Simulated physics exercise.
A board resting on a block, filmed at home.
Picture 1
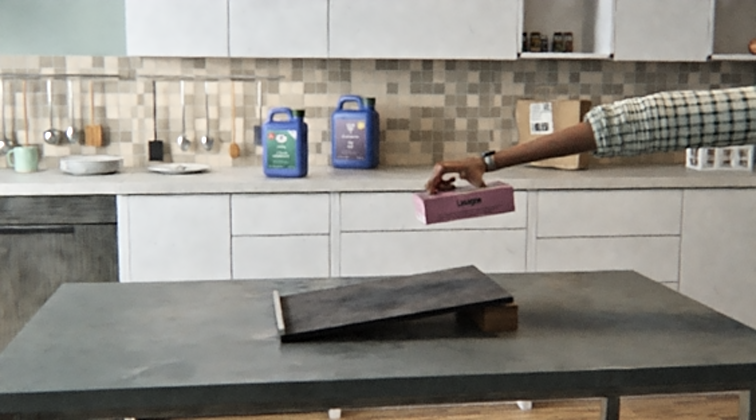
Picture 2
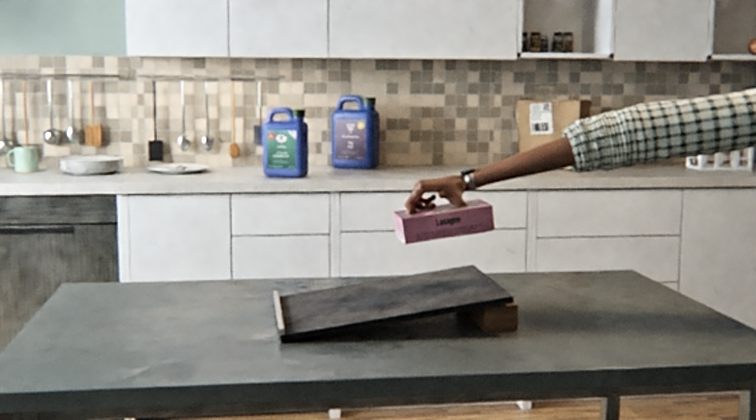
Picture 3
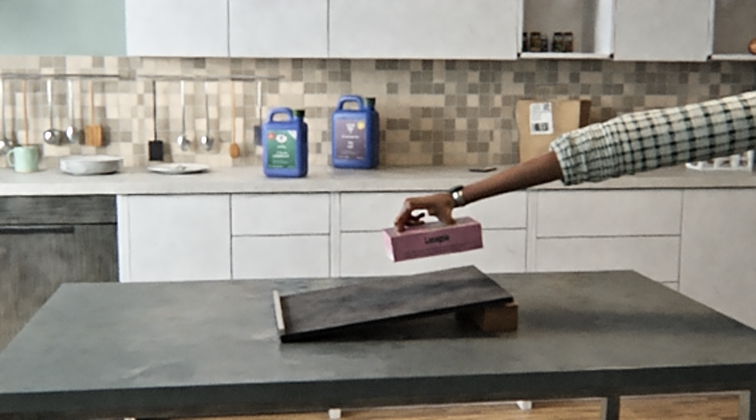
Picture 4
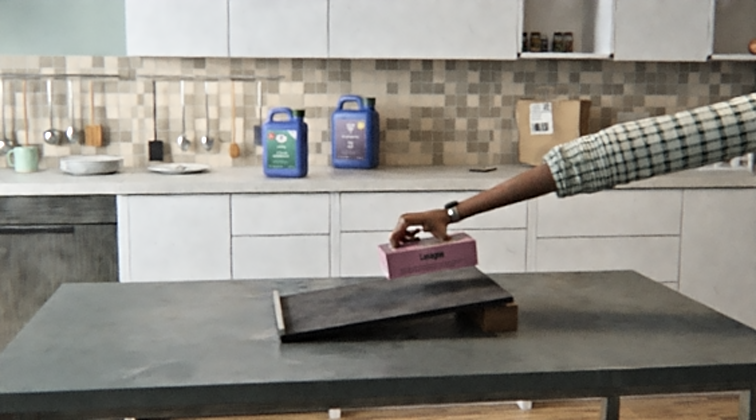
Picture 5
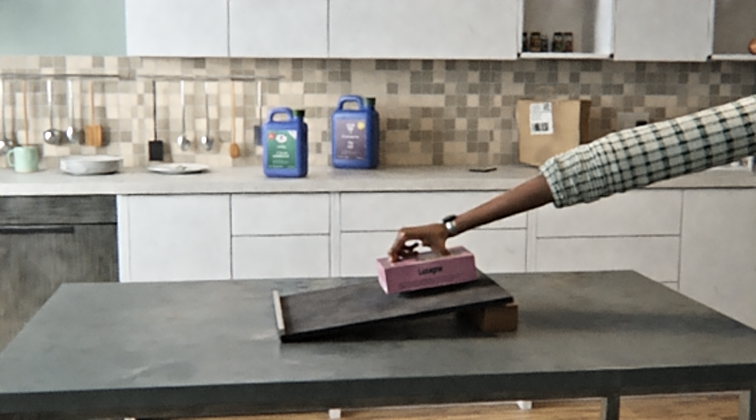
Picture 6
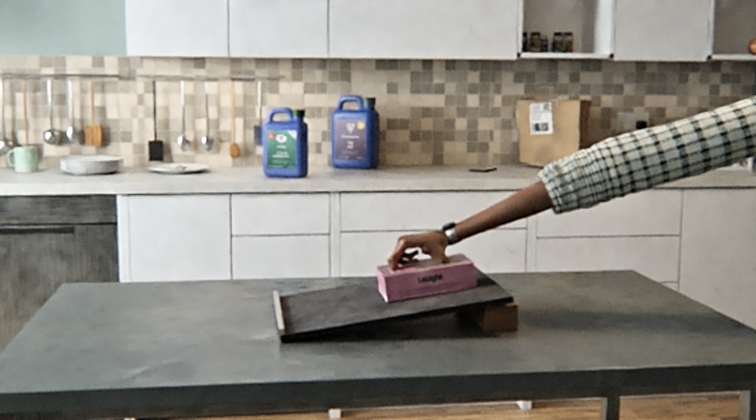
In this clip, a hand in a checked sleeve lowers a pink packet down and to the left over a dark board propped on a block, then sets it on the sloping surface while still holding it.
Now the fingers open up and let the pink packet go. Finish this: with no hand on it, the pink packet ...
With no hand on it, the pink packet stays still.
Then, 0.20 s past the last view, nothing moves.
Then, 0.50 s past the last view, pink packet resting near (426, 277).
Finally, it is still in place. Final places as the last picture's camera would see them, pink packet near (425, 277). The pink packet remains at rest.
